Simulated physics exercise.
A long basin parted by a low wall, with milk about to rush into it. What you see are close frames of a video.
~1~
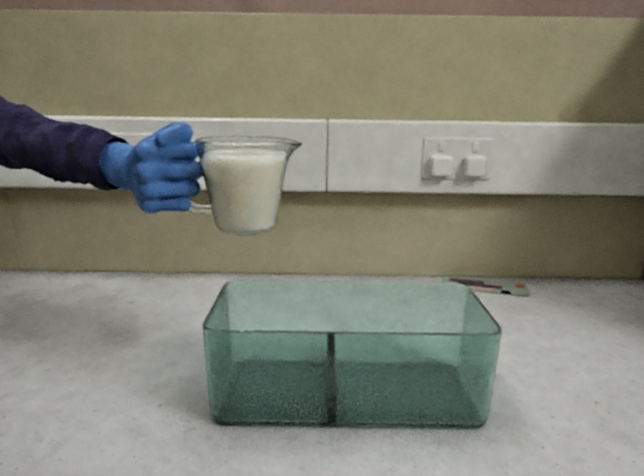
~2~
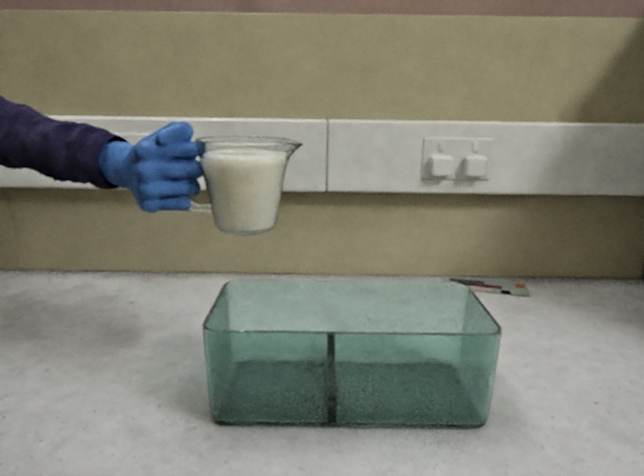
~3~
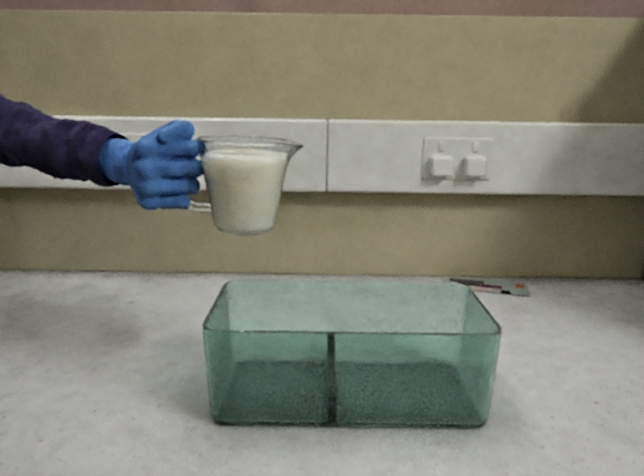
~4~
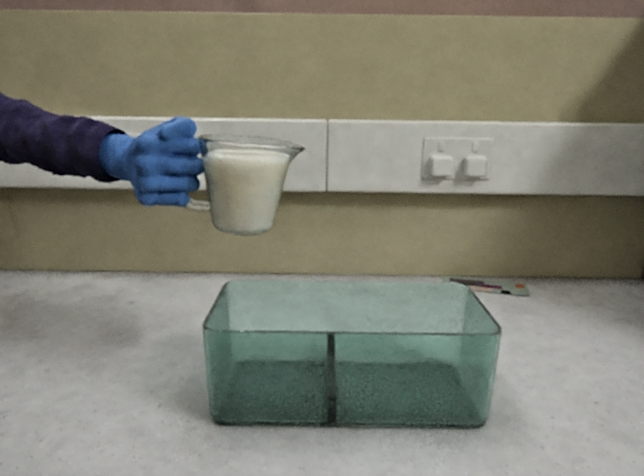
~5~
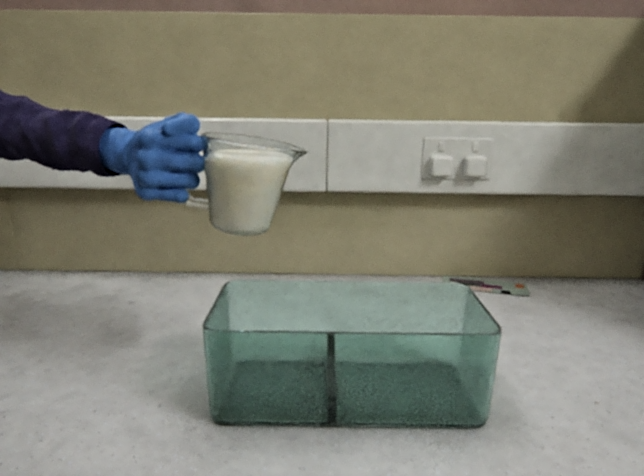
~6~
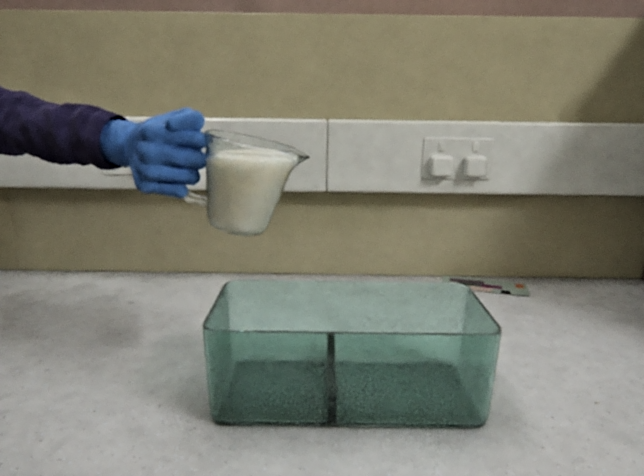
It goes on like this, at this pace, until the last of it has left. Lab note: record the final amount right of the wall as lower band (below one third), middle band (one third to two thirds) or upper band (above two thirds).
My call is that the right side exceeds two thirds.
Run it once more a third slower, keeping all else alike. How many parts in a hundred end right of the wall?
Close to 85 out of every hundred.
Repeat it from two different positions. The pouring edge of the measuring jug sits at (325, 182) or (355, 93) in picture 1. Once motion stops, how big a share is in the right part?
First try: About 90 %; second try: About 90 %.
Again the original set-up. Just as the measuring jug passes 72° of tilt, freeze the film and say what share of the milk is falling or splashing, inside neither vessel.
About 25 per cent.
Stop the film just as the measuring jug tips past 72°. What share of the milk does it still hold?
Around 65 in a hundred.
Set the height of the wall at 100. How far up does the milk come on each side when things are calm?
Left near 10; right near 40.
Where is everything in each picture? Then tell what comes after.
The first picture shows tilt 0°; pouring edge (302, 143); surface from (204, 153) to (287, 154); the long basin's rim runs from (215, 304) to (483, 307); the wall's top is at (332, 365).
The second picture shows tilt 1°; pouring edge (303, 143); surface from (204, 153) to (288, 155).
The third picture shows tilt 2°; pouring edge (304, 145); surface from (205, 152) to (288, 155).
The fourth picture shows tilt 5°; pouring edge (306, 147); surface from (206, 152) to (290, 155).
The fifth picture shows tilt 8°; pouring edge (308, 151); surface from (208, 153) to (292, 157).
The sixth picture shows tilt 12°; pouring edge (310, 156); surface from (211, 153) to (296, 158).
A moment on, the measuring jug is tipped part way and 67 per cent is still to pour, 0 is left of the wall and 8 right of it.
Next, the measuring jug is tipped right over and 10 per cent is still to pour, 7 is left of the wall and 66 right of it.
Then the measuring jug is tipped right over and 0 per cent is still to pour, 17 is left of the wall and 82 right of it.
Later the measuring jug is tipped right over and 0 per cent is still to pour, 17 is left of the wall and 81 right of it.
In the end 18 per cent lies left of the wall, 81 right of it and 1 outside.
